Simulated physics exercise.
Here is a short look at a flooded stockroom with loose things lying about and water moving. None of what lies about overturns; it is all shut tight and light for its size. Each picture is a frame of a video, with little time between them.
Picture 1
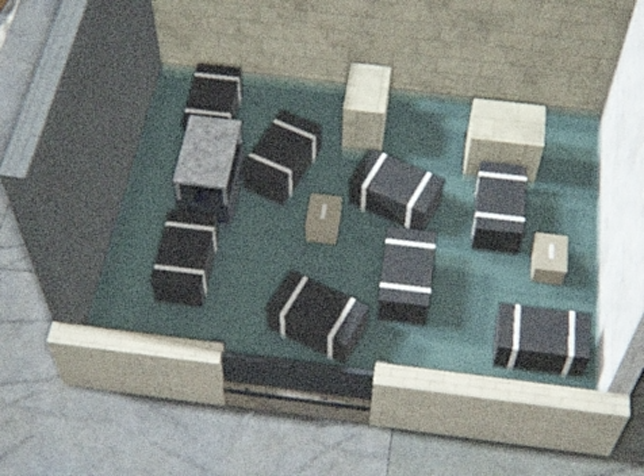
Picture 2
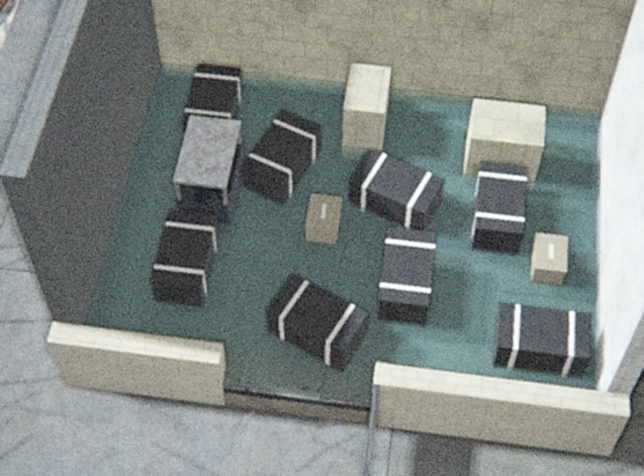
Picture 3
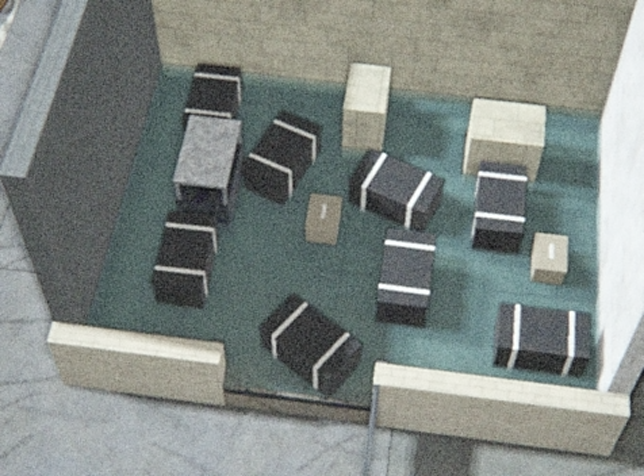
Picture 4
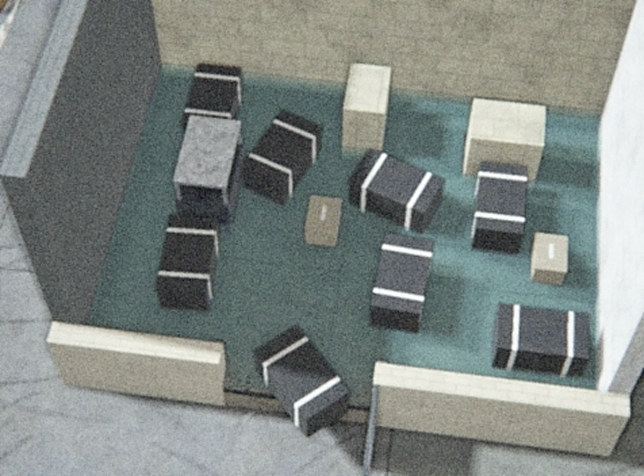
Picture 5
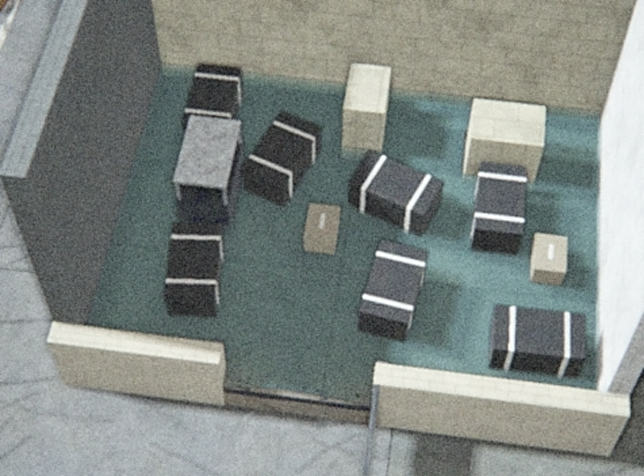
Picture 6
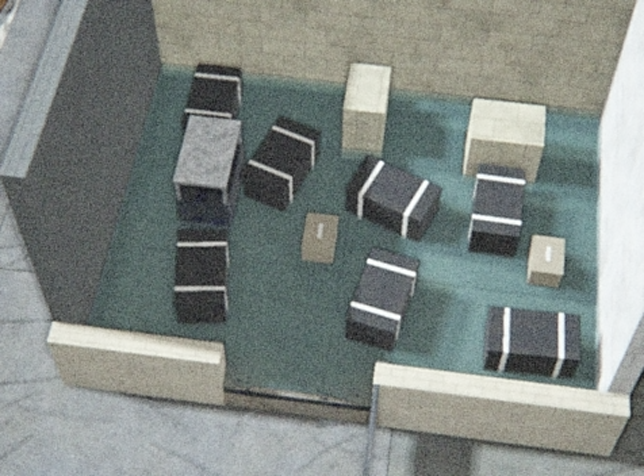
In this clip, dark trunks with pale bands sit scattered across a walled room's green floor; the front barrier lowers, the nearest trunk turns and slides out through the gap, and several others shift slightly toward the front.
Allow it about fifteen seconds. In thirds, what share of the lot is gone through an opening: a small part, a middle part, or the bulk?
The bulk, two thirds or more.
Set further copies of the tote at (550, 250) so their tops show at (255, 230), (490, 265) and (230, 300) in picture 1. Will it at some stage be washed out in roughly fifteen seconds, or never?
In sequence: Exits, exits, exits.
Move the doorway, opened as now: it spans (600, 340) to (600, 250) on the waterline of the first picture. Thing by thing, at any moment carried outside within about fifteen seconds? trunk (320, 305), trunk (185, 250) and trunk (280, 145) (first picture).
Turn by turn - stays put, stays put, stays put.
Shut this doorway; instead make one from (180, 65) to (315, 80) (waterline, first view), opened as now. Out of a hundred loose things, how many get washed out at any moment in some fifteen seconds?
Estimate: Close to 50 per cent.
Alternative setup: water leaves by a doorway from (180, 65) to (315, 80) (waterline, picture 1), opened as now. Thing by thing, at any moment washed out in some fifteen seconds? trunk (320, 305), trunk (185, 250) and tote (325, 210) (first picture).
Taking them in turn, the first is held back, the second is held back and the third is flushed away.
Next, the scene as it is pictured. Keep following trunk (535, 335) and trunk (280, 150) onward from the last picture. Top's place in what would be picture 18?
Estimated: (460, 344); (272, 227).
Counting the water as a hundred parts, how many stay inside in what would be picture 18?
Close to 70 percent of it stays.
A moment on, 1 of 10 are out; 9 afloat.
Next, 4 of 10 are out; 6 afloat.
Later, 5 of 10 are out; 5 afloat.
In the end, 7 of 10 are out; 3 afloat.
